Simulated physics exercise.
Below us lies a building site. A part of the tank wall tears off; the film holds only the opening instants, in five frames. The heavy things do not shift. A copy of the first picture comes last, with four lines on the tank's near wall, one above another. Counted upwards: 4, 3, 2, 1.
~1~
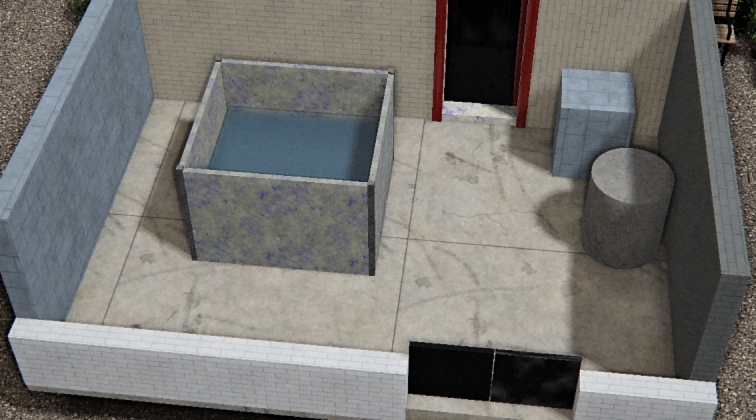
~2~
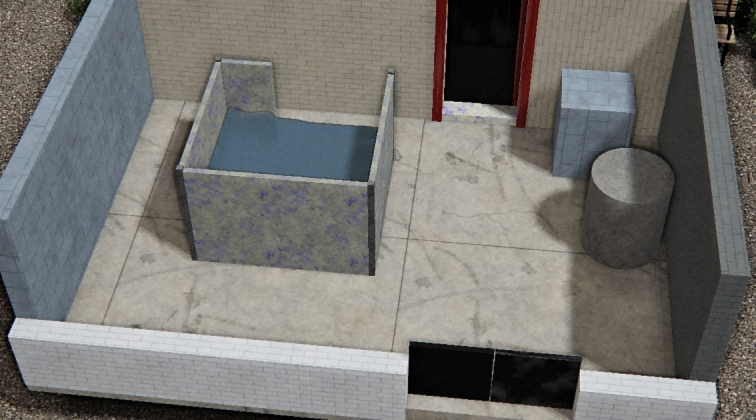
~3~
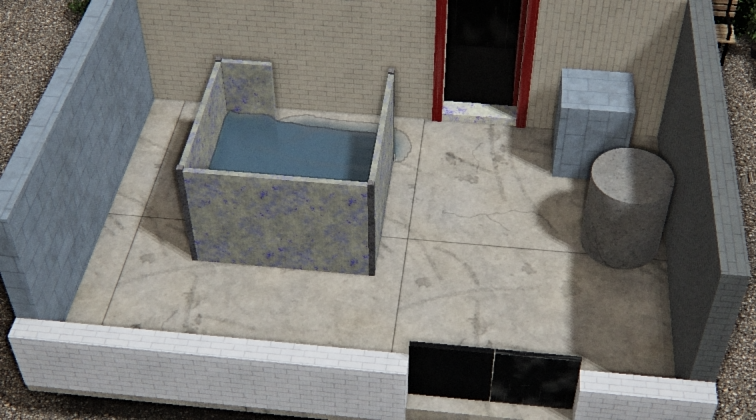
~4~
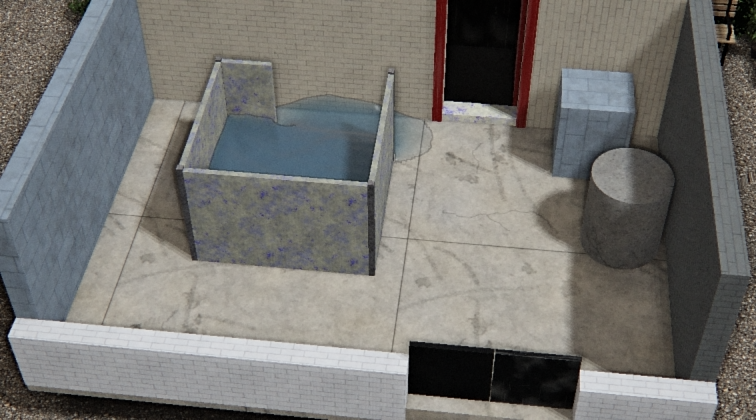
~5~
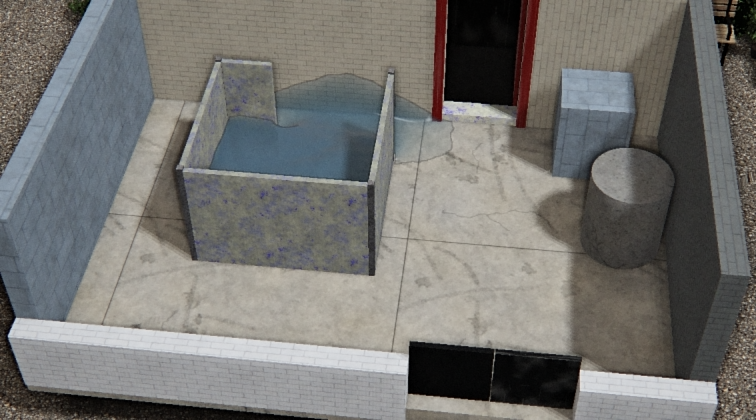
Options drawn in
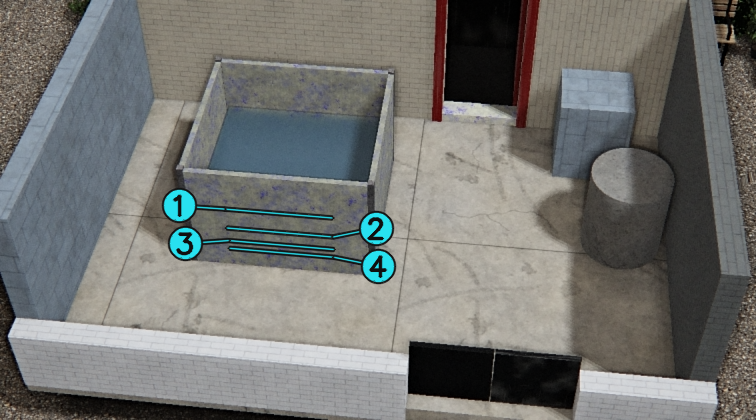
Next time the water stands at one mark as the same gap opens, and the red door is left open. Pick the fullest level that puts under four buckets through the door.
I would pick mark 2.
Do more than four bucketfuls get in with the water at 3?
No.
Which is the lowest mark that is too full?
Here it is mark 1.
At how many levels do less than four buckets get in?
Three.
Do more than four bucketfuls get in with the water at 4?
No, not at all.
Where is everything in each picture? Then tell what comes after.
Water in the tank at rest, its middle at (294, 162); foot of the red doorway at (479, 123); shut gate at (494, 359).
Water covers 2 % of the ground, its front hidden from here.
Water covers 5 % of the ground, its front hidden from here.
Water covers 7 % of the ground, its front hidden from here.
Water covers 9 % of the ground and shows as far out as (443, 120).
On the marked copy, 1 at (278, 213); 2 at (279, 232); 3 at (281, 245); 4 at (281, 252); from the bottom up 4, 3, 2, 1.
If 1 is chosen, about 8 bucketfuls get in.
If 2 is chosen, a bucket or two gets in.
If 3 is chosen, a splash gets over, under a bucket.
If 4 is chosen, nothing gets over.
